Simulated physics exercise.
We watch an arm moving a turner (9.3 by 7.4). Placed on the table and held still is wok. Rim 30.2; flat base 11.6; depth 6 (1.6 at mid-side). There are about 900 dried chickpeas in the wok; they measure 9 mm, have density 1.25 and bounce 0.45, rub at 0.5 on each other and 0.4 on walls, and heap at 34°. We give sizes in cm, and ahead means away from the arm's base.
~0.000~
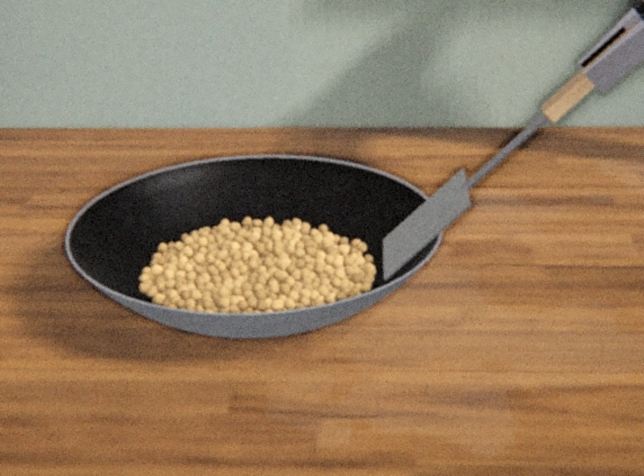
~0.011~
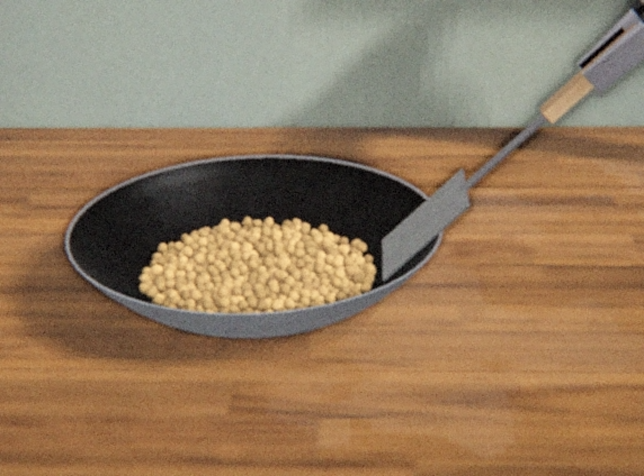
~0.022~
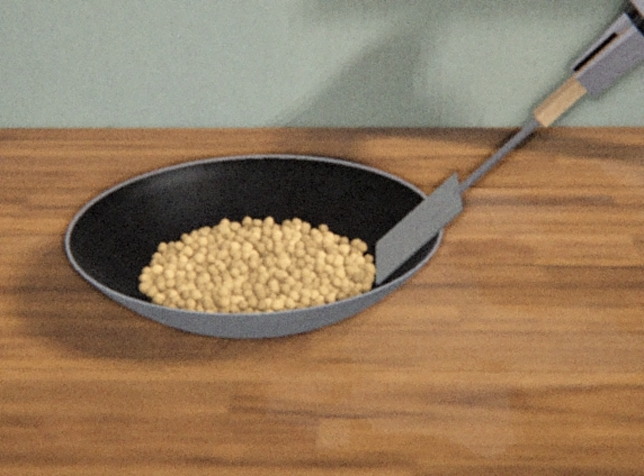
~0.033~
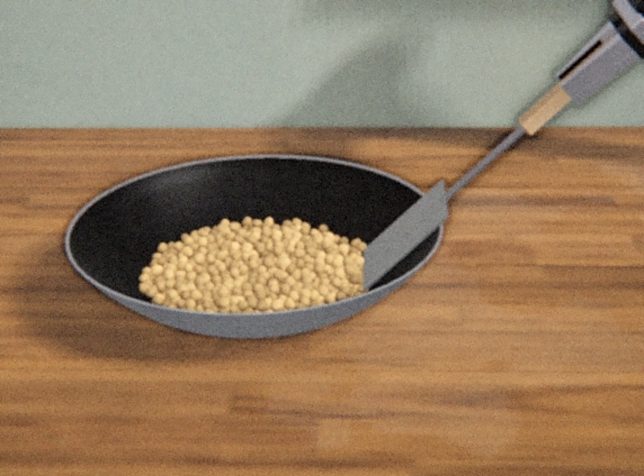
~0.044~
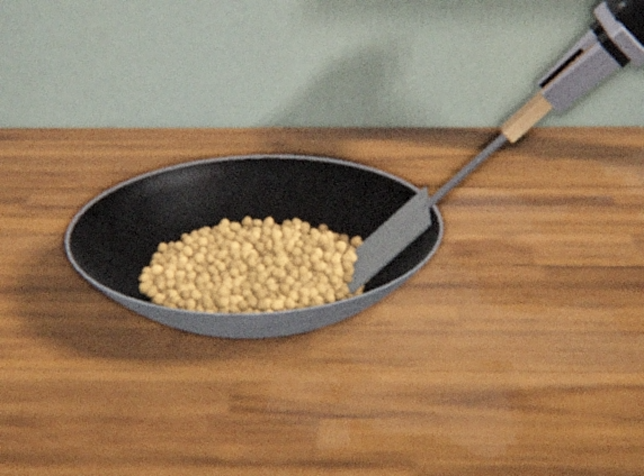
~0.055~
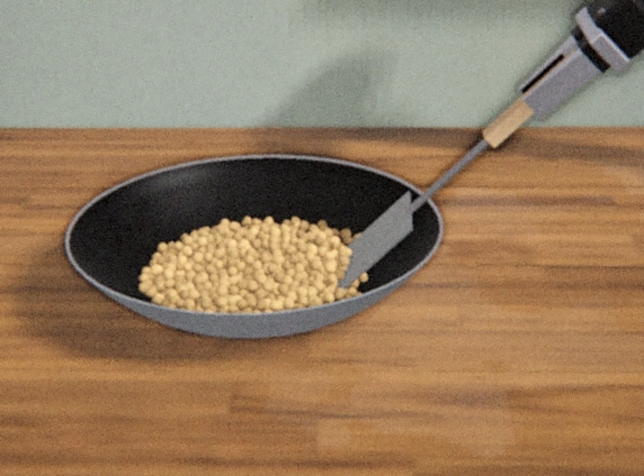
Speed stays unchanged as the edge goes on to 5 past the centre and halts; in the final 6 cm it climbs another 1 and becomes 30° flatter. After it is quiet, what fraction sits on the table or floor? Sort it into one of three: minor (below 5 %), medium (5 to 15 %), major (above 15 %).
Minor, below 5 %.
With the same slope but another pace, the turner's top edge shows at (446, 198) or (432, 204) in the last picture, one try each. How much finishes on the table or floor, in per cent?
Roughly 0 and 0 percent.
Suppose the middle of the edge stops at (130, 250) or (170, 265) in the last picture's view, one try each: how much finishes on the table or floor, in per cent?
First try about 25 percent, second about 5 percent.
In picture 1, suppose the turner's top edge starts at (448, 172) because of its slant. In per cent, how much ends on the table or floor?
Some 0 per cent.
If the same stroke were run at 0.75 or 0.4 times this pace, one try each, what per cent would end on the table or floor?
I'd expect close to 0 and then close to 0 percent.
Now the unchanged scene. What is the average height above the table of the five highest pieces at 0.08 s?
Somewhere around 5 centimetres high.
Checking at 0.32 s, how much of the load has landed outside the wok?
Share at that moment: About 0 %.
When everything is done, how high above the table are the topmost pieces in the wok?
Top of the heap: Roughly 5.5 cm above the table top.
By 0.08 s, sloping 45°, highest piece 5 above the table; 900 in the wok.
By 0.11 s, sloping 36°, highest piece 6 above the table; 900 in the wok.
By 0.32 s, sloping 15°, highest piece 5 above the table; 900 in the wok.
By 1.37 s, sloping 15°, highest piece 5 above the table; 900 in the wok.
Final count, 900 in the wok. That is 0 % on the table or floor.
